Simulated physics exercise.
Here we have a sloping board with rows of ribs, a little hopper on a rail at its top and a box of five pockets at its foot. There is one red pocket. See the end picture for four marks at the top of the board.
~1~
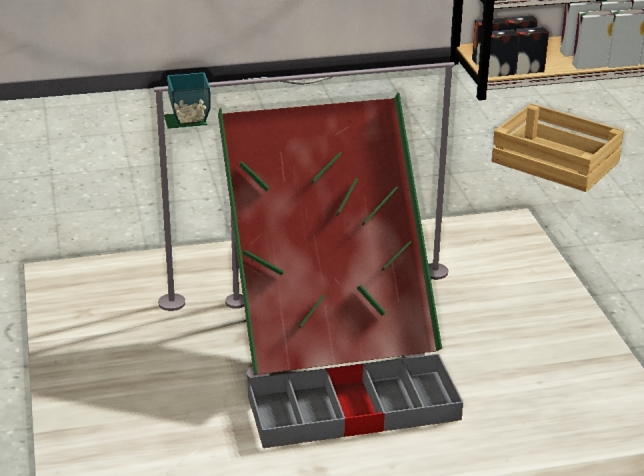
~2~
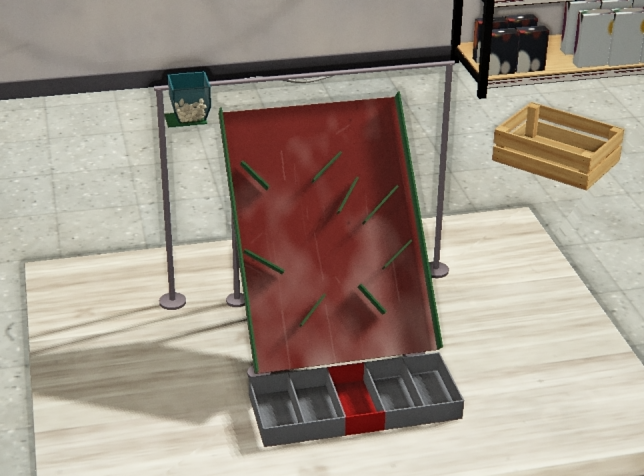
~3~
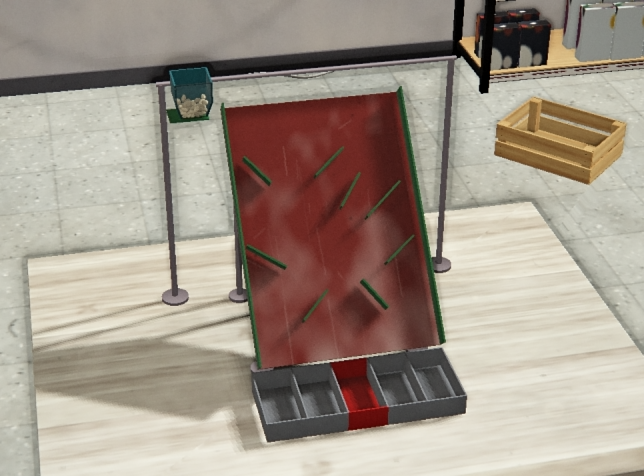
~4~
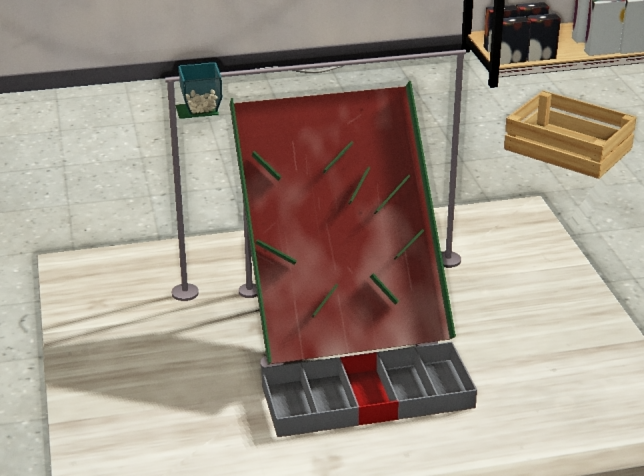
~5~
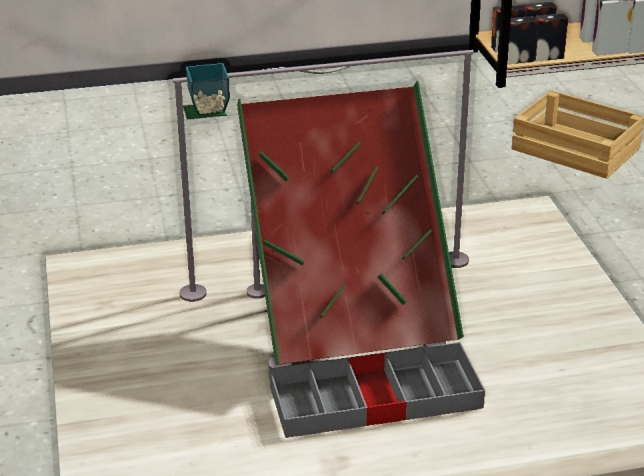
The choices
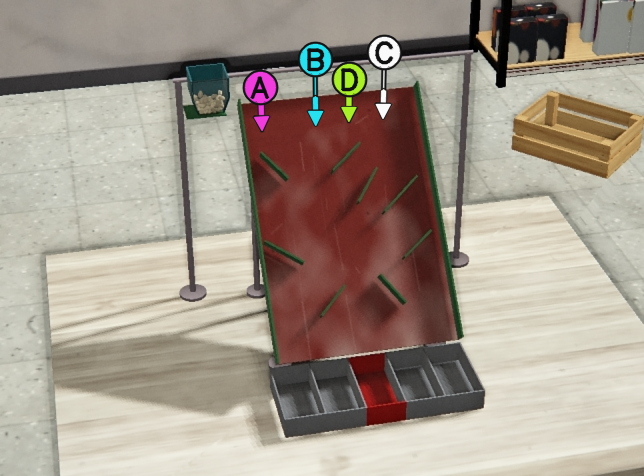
Tiled room with a sloping red board, teal hopper and five-pocket box standing still on a pale platform, the view shifting slightly.
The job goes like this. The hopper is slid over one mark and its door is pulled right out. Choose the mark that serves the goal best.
Take C.
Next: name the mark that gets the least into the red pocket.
B it is.
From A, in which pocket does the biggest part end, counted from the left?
It is the first one.
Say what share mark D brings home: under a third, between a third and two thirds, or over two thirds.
Under a third.
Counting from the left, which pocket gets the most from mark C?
The third from the left.
On the marked copy, mark A meets the board at (261, 125); mark B meets the board at (315, 120); mark C meets the board at (383, 113); mark D meets the board at (348, 116).
If A is chosen, about a quarter in the red pocket, about two thirds in other pockets, a small part held on the board.
If B is chosen, a stray few in the red pocket, nearly all in other pockets.
If C is chosen, about half in the red pocket, about half in other pockets, a stray few held on the board.
If D is chosen, a small part in the red pocket, most in other pockets, a small part held on the board.
